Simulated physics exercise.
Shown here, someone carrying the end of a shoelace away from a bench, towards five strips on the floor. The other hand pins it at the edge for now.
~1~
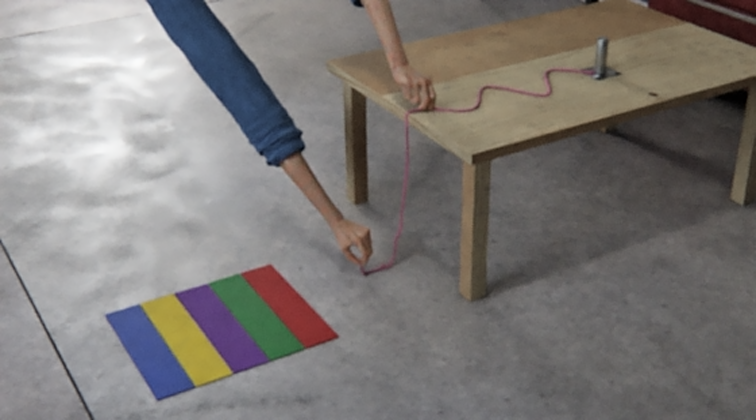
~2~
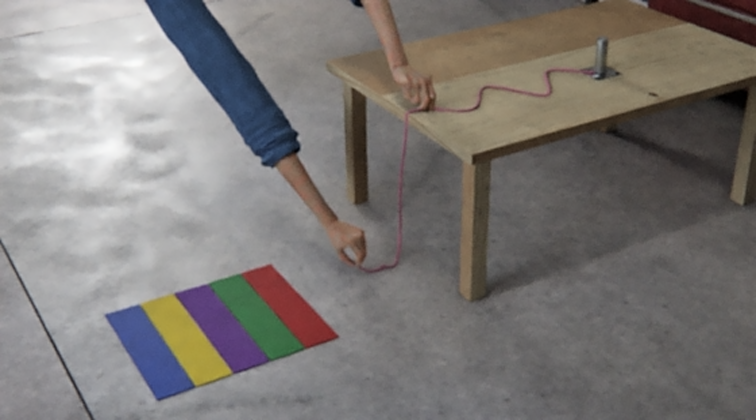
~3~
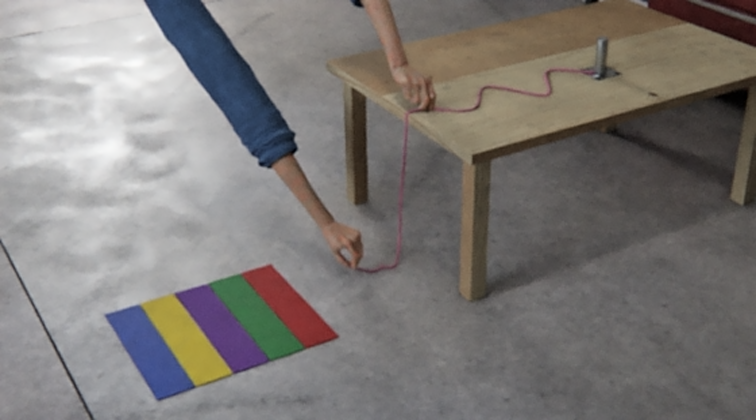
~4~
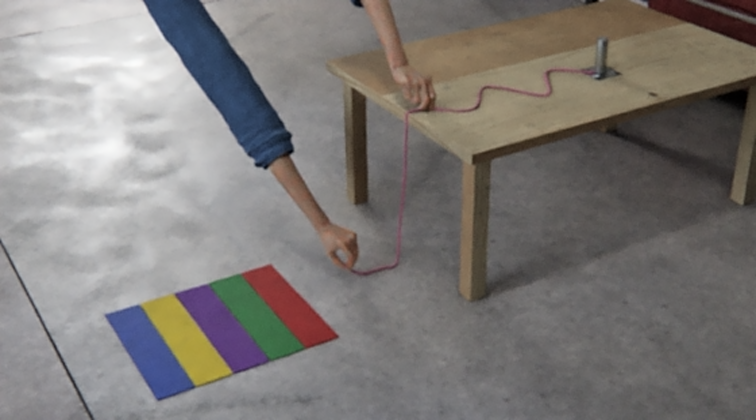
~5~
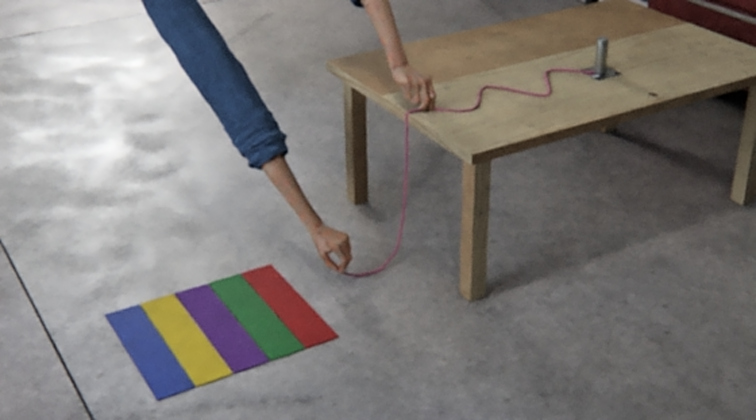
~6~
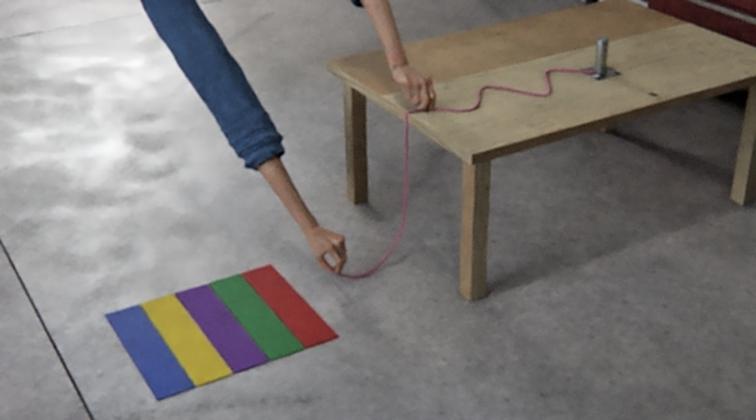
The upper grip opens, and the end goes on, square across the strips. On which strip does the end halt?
It halts on the blue strip.
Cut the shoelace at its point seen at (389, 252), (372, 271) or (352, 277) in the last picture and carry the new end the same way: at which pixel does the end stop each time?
Near (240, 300), (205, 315) and (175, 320).
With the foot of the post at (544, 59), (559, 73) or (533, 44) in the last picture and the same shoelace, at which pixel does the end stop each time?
In that order: (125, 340), (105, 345) and (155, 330).
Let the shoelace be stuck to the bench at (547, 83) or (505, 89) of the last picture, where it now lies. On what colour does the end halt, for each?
One after the other, yellow; purple.
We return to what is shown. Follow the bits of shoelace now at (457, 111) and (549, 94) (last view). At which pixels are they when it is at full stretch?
About (380, 144), and the other about (503, 94).
Soon after, end near (225, 306); over purple.
After that, end near (176, 322); over yellow.
At the stop, end near (148, 331); over blue. Over blue.
